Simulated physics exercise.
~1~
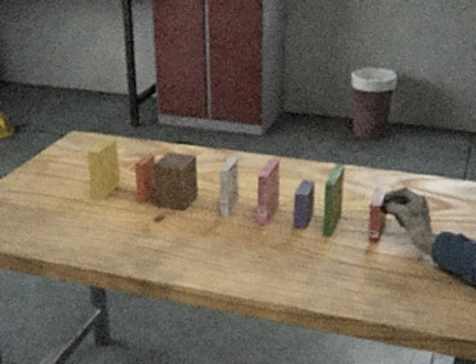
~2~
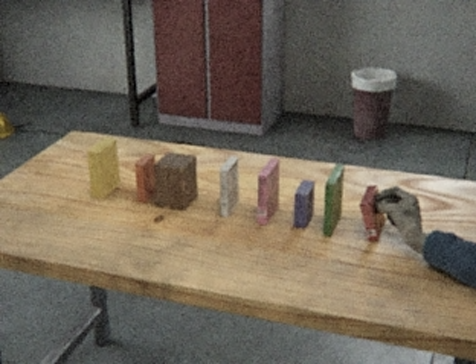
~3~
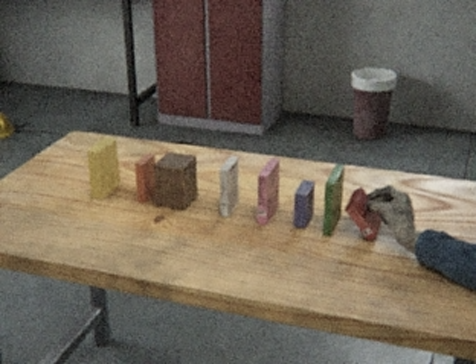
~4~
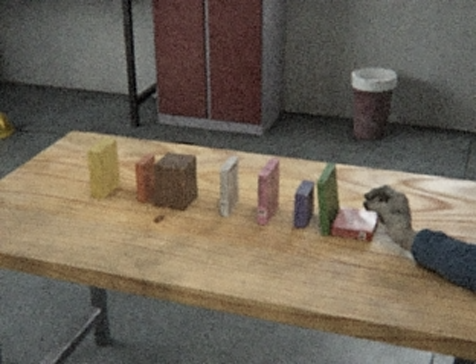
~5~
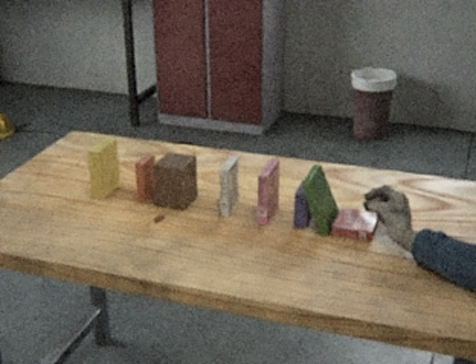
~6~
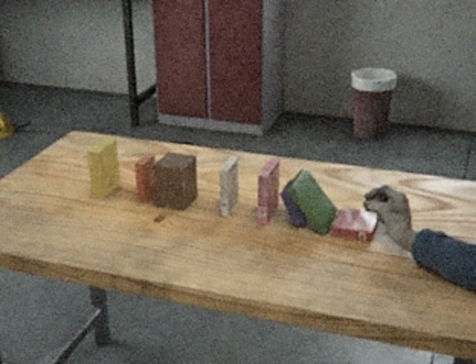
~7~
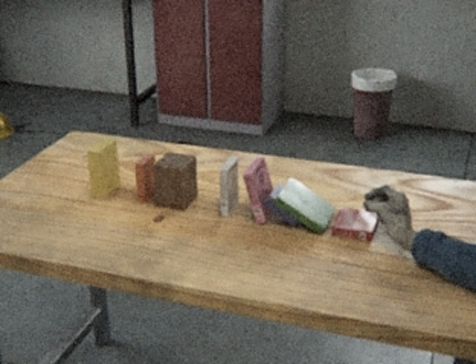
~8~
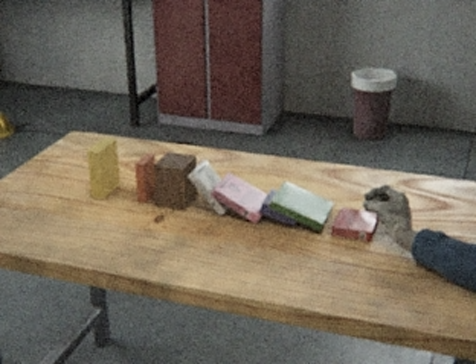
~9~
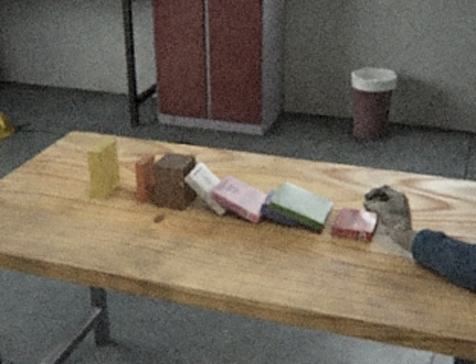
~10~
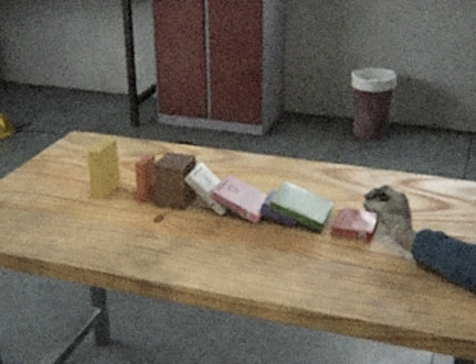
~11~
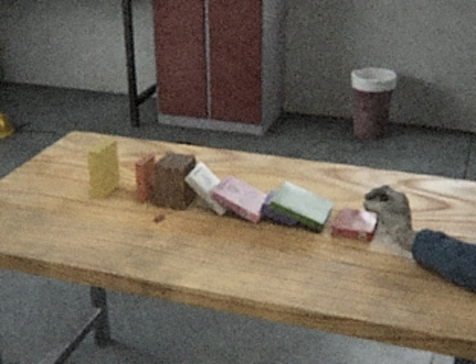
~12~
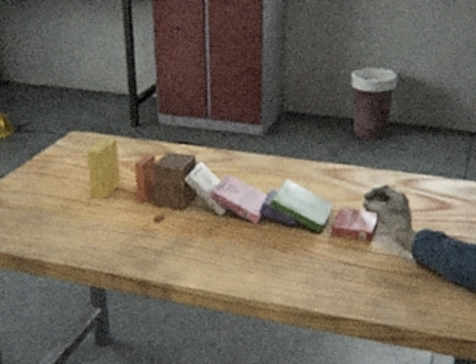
A hand slowly tipped a red packet leftward on a wooden table, toppling the green board, blue board, pink packet and white packet in turn, until the white one leaned against the brown block, which stayed standing with the orange board and yellow block.
